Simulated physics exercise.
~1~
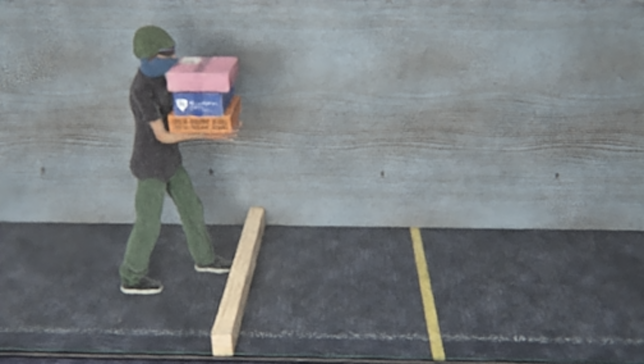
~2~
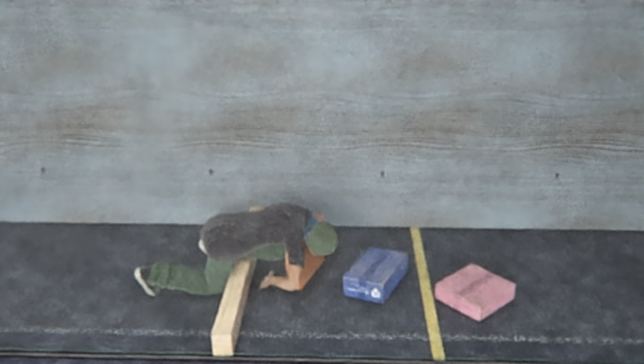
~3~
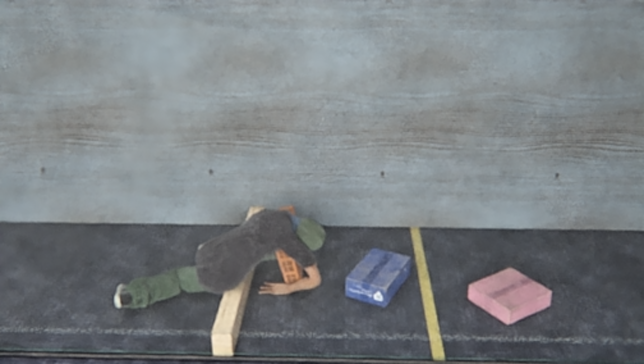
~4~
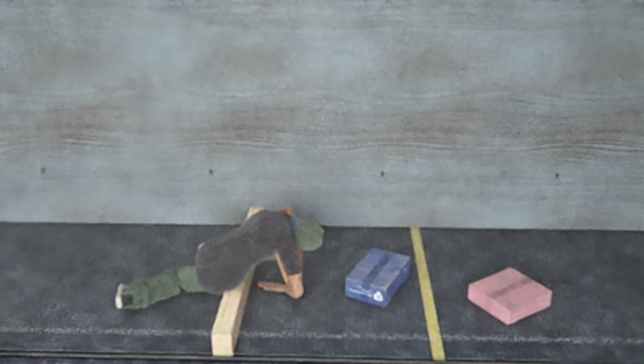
A person carrying boxes falls over a rail, and the pink box lands past the line.
